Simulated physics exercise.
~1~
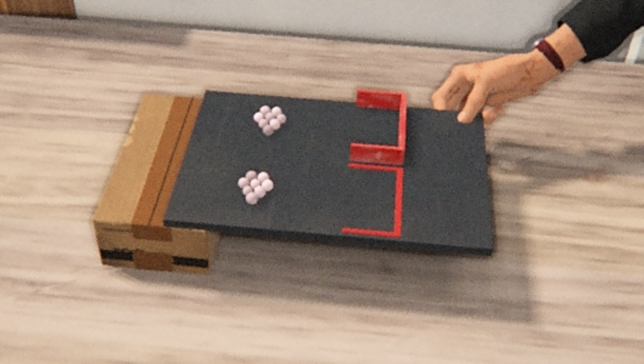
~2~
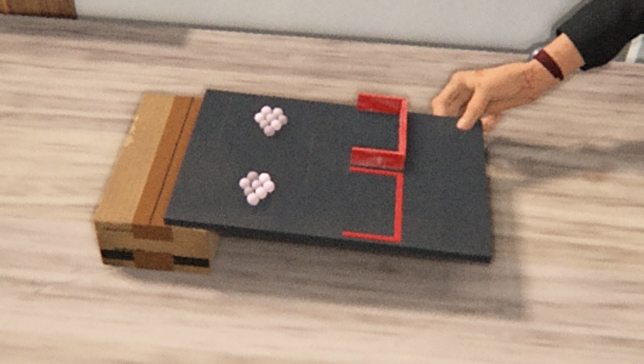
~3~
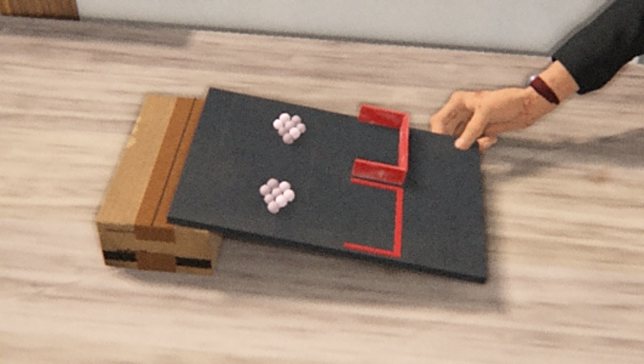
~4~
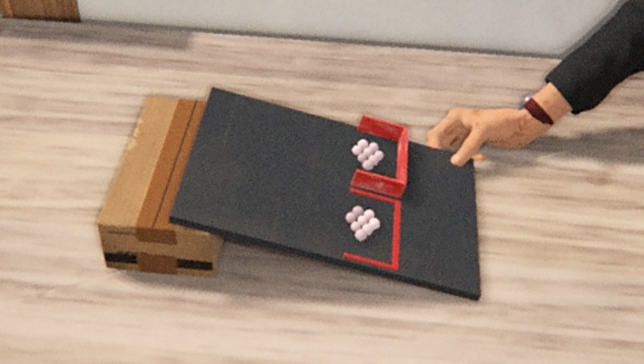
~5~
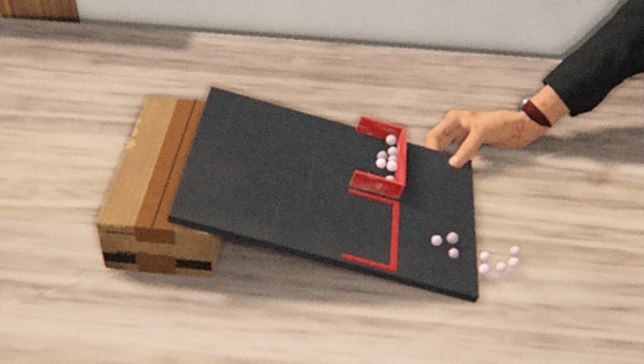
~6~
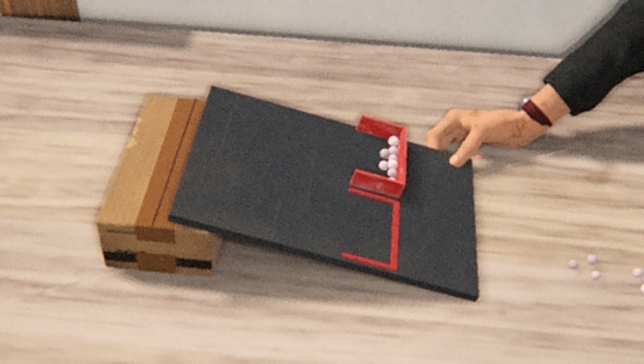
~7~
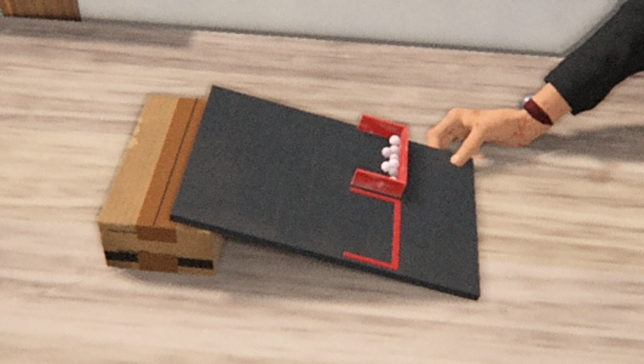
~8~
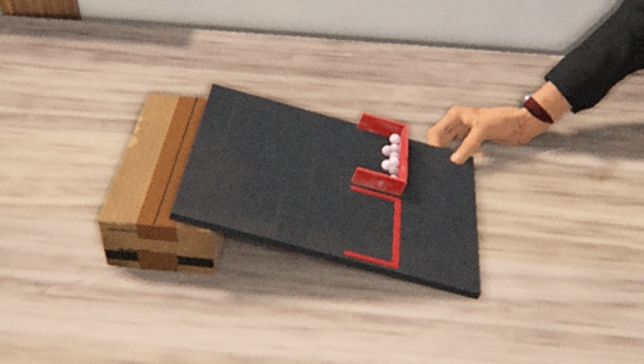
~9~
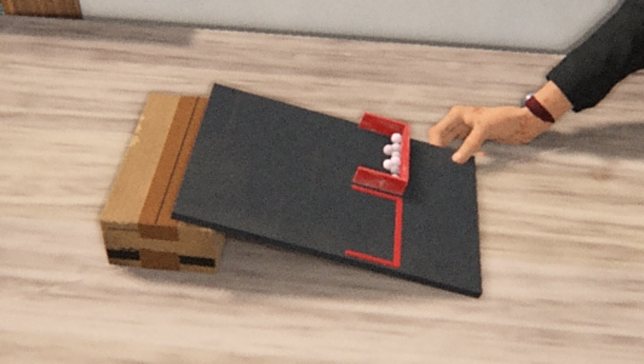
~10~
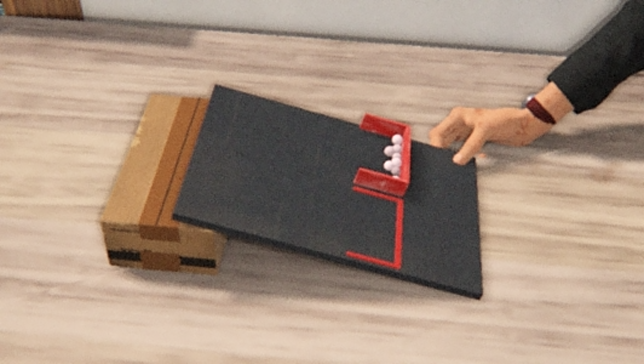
On a pale wooden tabletop, a hand lowered one end of a dark board propped on a cardboard box, and two heaps of small pinkish balls slid right; the nearer heap crossed a flat red outline and scattered off, while the farther stayed behind a raised red fence.
